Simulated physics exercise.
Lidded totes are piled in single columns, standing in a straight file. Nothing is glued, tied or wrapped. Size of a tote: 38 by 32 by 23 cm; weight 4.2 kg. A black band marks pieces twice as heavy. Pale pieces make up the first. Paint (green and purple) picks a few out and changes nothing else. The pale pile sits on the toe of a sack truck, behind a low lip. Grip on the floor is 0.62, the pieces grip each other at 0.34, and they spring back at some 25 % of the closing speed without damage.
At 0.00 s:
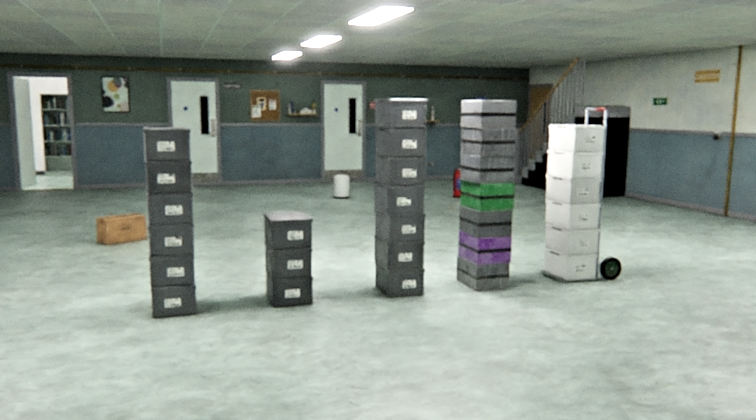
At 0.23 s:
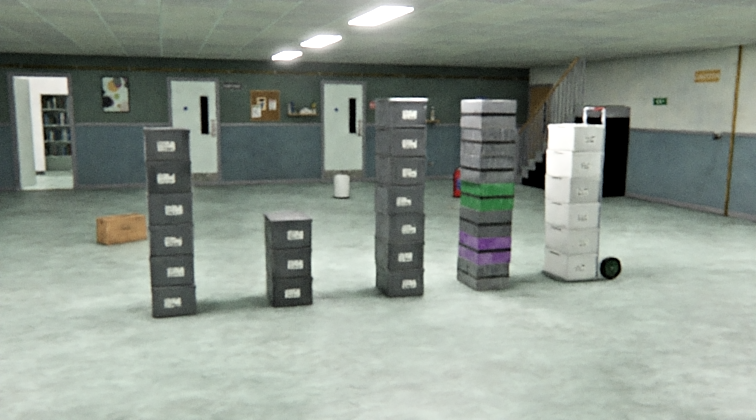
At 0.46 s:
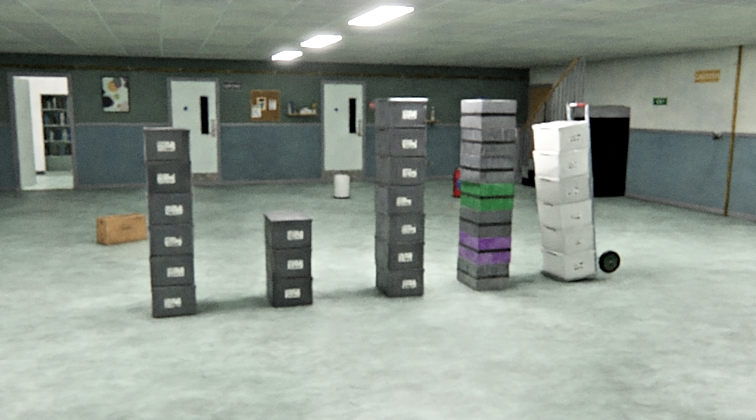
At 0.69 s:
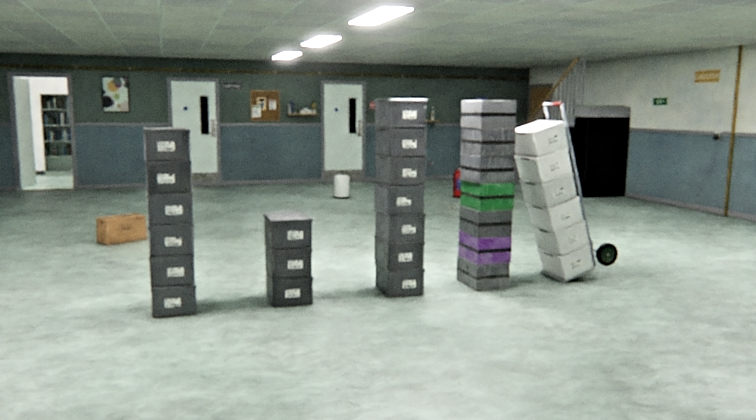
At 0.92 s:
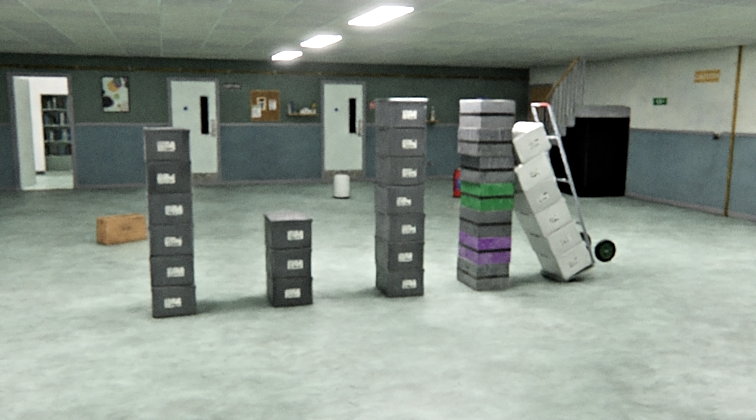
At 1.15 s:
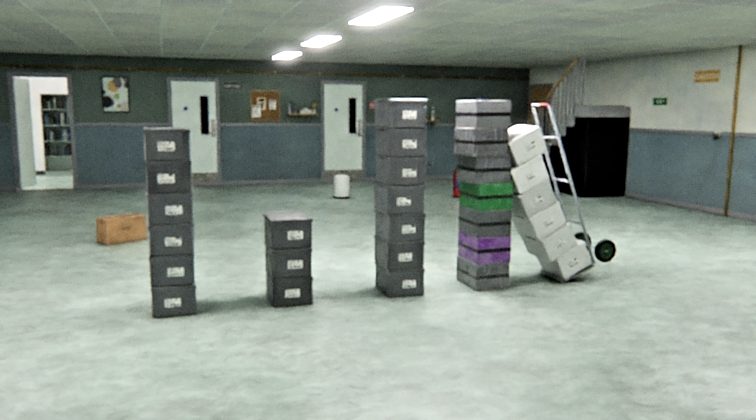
A pale stack of lidded boxes on a sack truck stands upright at the right end of a row of dark piles. The truck and its stack tilt left, toward the neighbouring pile with green and purple bands. The pale boxes lean against that pile, and some of its upper boxes shift slightly.
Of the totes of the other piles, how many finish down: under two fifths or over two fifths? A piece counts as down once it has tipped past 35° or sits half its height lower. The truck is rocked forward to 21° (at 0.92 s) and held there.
Under two fifths of them.
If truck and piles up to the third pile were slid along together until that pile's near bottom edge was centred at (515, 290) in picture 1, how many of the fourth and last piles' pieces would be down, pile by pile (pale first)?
In that case fourth 0, last 0.
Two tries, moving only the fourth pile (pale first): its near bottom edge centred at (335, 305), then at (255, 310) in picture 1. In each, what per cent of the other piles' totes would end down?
About 0 and 0 per cent.
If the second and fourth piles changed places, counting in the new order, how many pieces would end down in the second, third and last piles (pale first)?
Then second 0, third 0, last 0.
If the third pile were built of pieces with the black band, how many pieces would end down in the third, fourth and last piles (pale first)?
In that case third 0, fourth 0, last 0.
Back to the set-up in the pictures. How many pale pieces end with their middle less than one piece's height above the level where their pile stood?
The count is 1.
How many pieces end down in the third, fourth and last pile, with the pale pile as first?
Pieces: Third 0, fourth 0, last 0.
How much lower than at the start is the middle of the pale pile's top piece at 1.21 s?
Some 10 cm lower.
By 1.21 s, 0 of the pale pile down; none of the 23 other totes down, 3 disturbed.
When it is over (2.0 s), 0 of the pale pile down; none of the 23 other totes down, 3 disturbed; green tote unmoved; purple tote unmoved. That is 0 per cent. In pixels of the last frame, middles, green tote near (486, 194), purple tote near (484, 246).
